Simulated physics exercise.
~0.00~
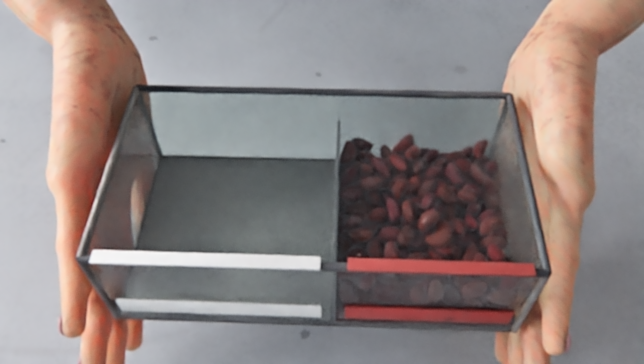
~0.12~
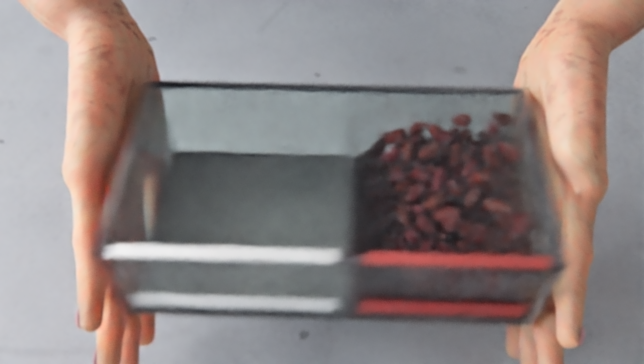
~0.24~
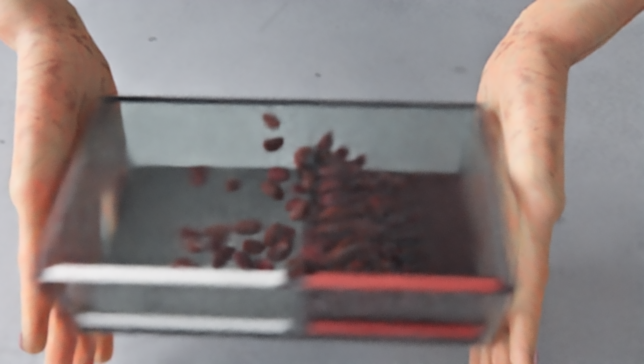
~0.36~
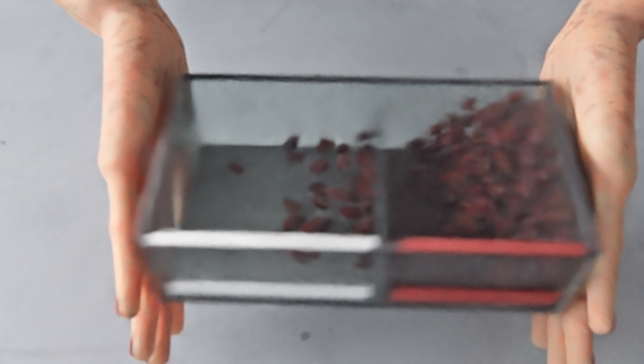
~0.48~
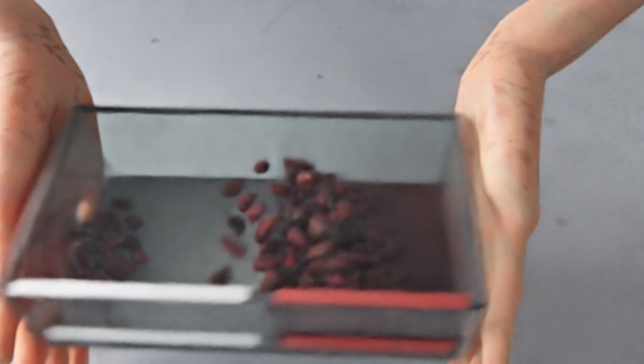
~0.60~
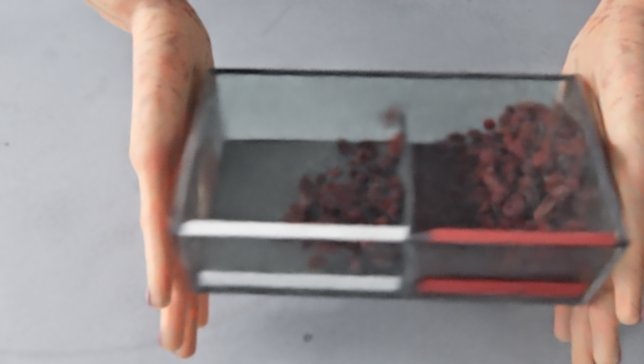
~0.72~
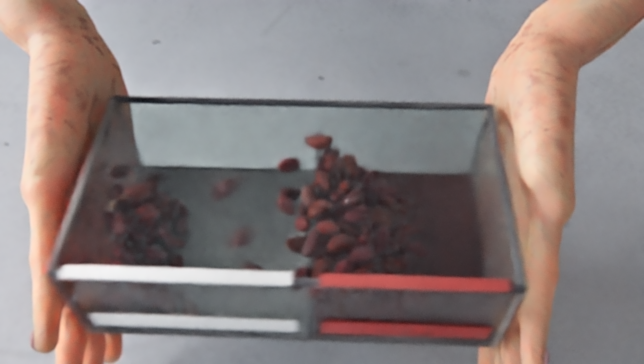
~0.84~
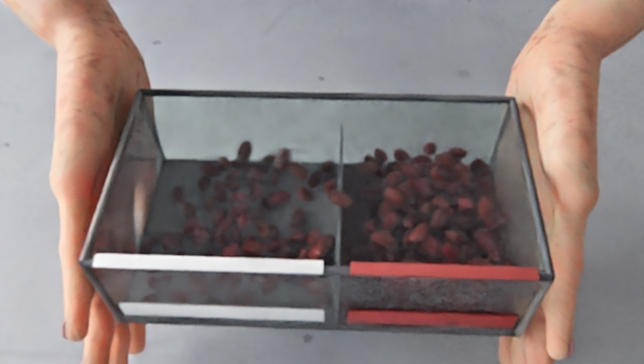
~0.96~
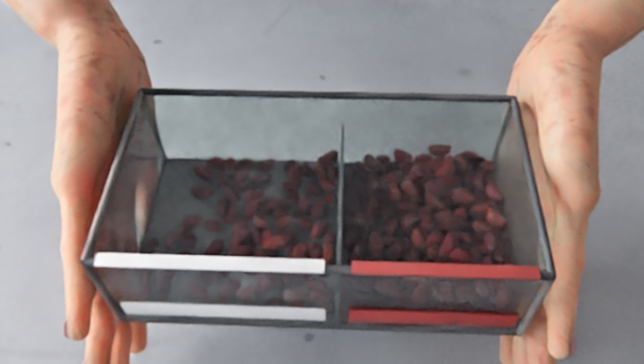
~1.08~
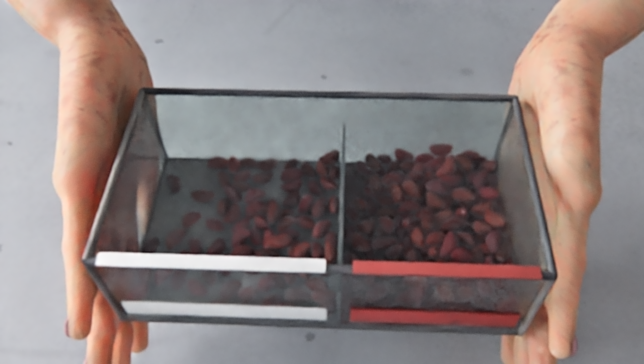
In a clear divided box, hands shake dark red beans sideways until some settle left.
